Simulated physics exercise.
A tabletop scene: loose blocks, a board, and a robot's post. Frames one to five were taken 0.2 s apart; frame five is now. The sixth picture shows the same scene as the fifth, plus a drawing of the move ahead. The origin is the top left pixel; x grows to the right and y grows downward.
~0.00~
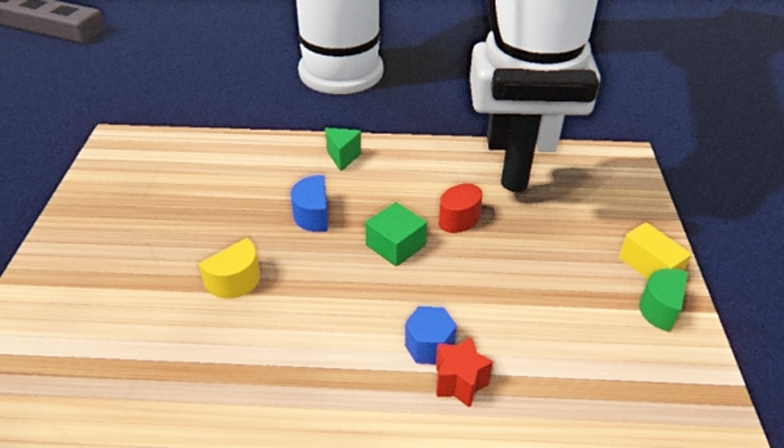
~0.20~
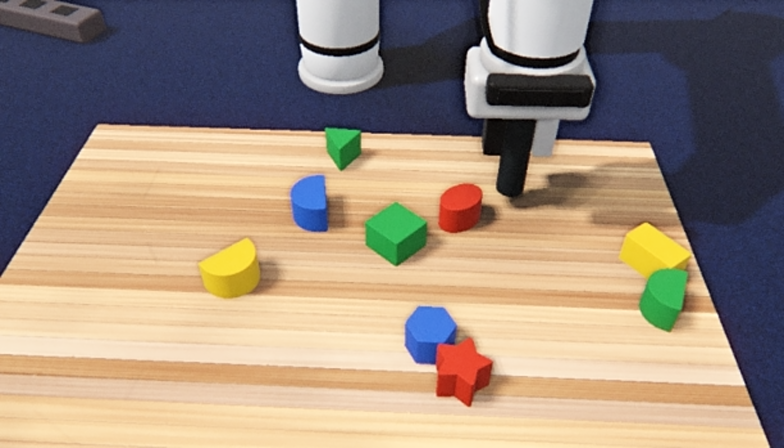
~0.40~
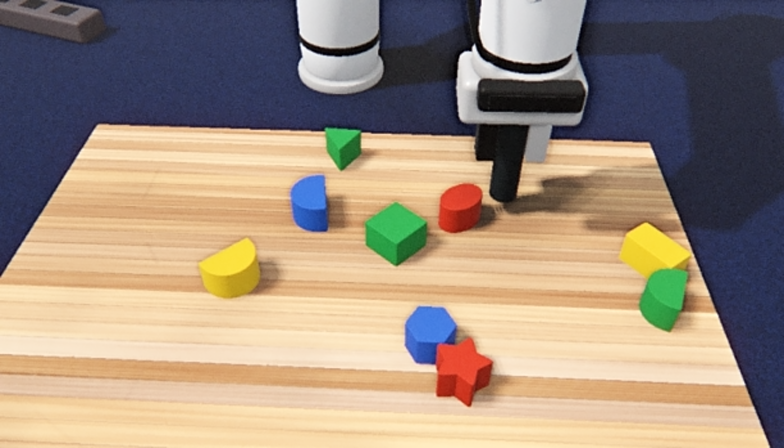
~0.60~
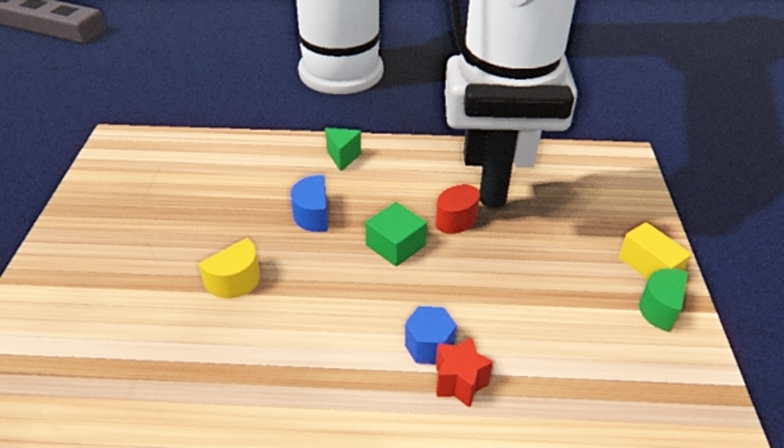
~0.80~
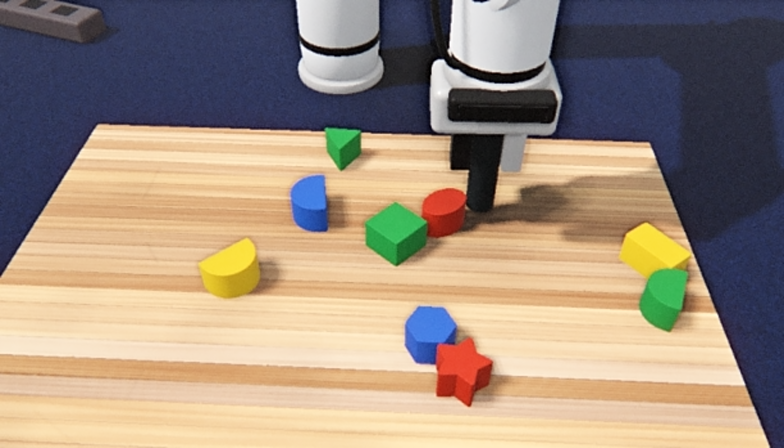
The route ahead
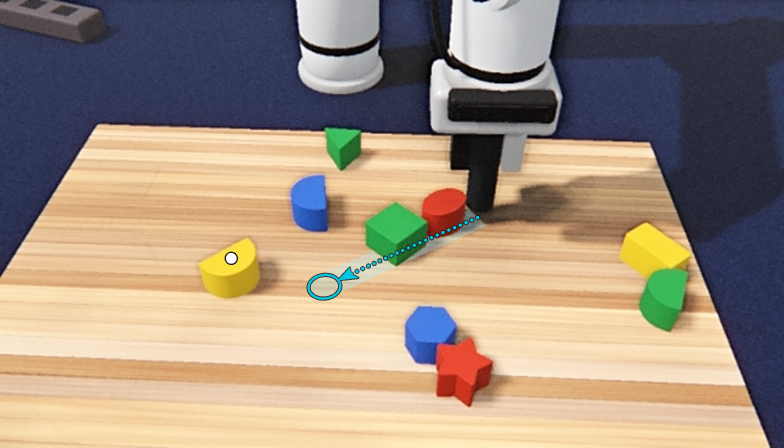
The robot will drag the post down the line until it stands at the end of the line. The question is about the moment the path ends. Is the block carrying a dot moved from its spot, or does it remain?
At the end of the path, it will still be in place.
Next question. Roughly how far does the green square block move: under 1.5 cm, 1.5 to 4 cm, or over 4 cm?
The block shifts more than 4 cm.
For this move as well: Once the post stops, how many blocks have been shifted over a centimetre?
This push will displace two blocks.
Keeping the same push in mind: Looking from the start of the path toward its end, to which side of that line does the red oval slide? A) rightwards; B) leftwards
The one that fits is A, rightwards.
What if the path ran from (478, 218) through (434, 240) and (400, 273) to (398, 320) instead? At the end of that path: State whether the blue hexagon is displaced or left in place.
Not moved.
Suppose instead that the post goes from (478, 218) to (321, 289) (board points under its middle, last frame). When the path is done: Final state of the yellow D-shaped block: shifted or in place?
Stays where it is.
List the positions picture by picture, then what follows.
In the first picture, post tip (514, 184); block tops, yellow D-shaped block (231, 258); green square block (396, 221); red oval (462, 196).
In the second picture, post (510, 189); blocks unchanged.
In the third picture, post (503, 194); blocks unchanged.
In the fourth picture, post (493, 199); red oval (459, 197).
In the fifth picture, post (479, 204); yellow D-shaped block (231, 258); green square block (396, 221); red oval (445, 201).
Path on the board, in a line from (478, 218) to (324, 287); the dot is on the yellow D-shaped block.
On the path given first. One third of the way, post (430, 224); green square block (369, 230); red oval (401, 205), turned 15° anticlockwise.
Two thirds of the way, post (378, 247); green square block (338, 237), turned 35° clockwise; red oval (396, 203).
At the end, post (323, 272); yellow D-shaped block in place; green square block (300, 241), turned 95° clockwise; red oval (396, 203).
